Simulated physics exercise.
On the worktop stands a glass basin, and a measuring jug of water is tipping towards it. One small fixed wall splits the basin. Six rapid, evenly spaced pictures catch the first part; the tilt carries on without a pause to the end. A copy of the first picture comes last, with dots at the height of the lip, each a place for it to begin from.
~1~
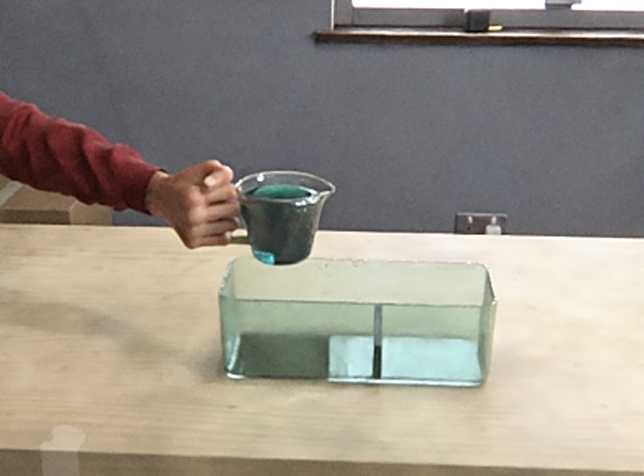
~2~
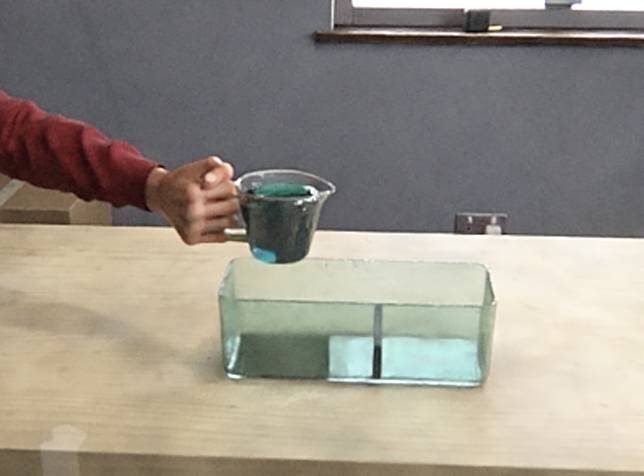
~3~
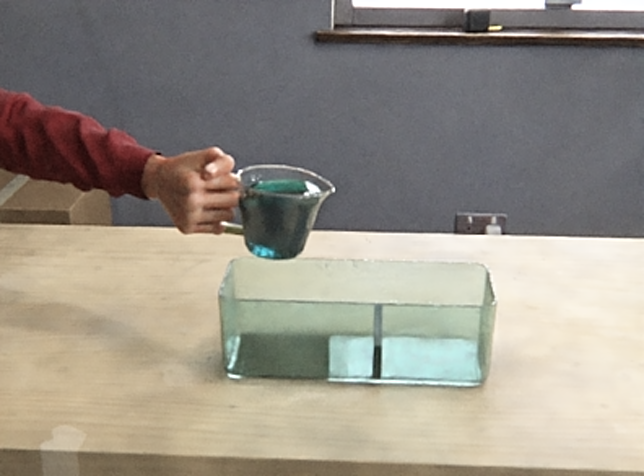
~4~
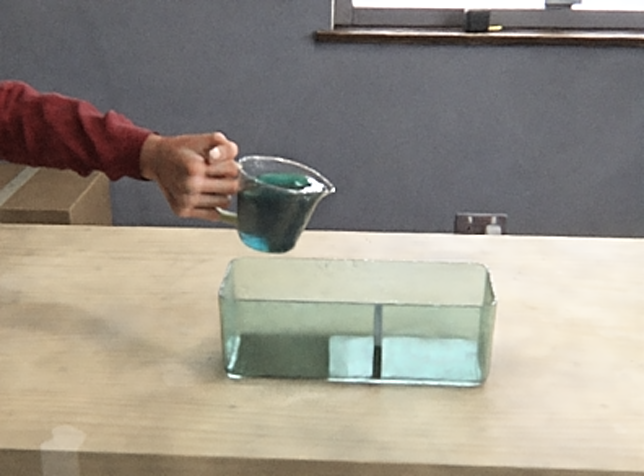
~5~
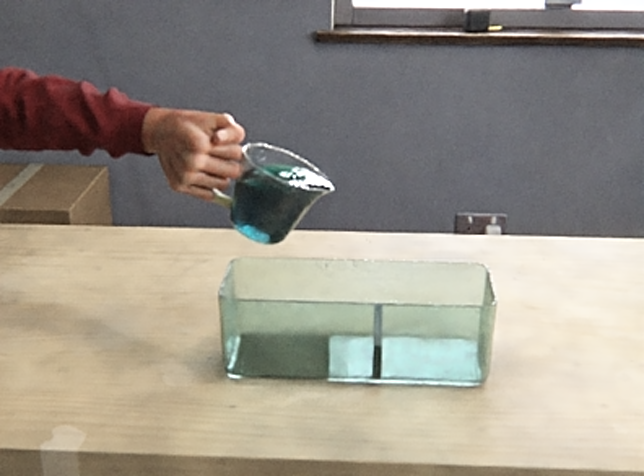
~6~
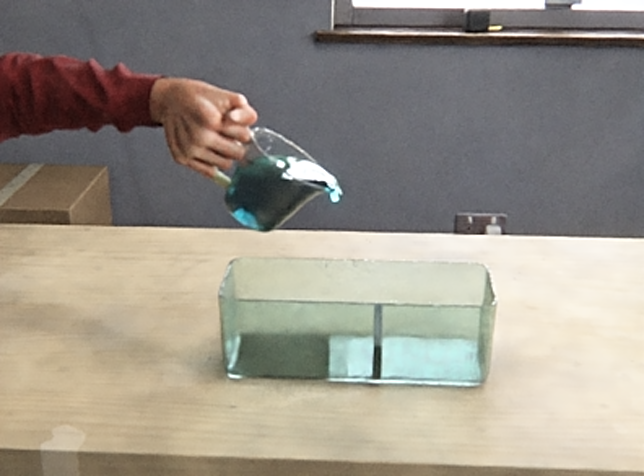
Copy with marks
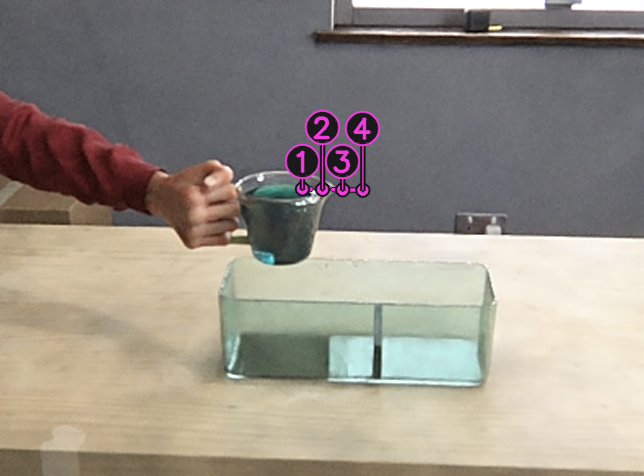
A hand in a red sleeve held a glass jug of blue-green water above a clear glass basin, then gradually tilted it to the right until water just began slipping over the lip.
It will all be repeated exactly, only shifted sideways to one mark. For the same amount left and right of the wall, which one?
1 beats the others.
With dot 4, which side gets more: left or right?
The right side.
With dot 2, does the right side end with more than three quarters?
Yes, it does.
On the marked copy, 1 at (302, 189); 2 at (322, 189); 3 at (342, 189); 4 at (362, 190).
With 1, about 45 % ends left of the wall and 52 % right of it.
With 2, about 12 % ends left of the wall and 86 % right of it.
With 3, about 5 % ends left of the wall and 93 % right of it.
With 4, about 8 % ends left of the wall and 89 % right of it; 3 % is lost outside.
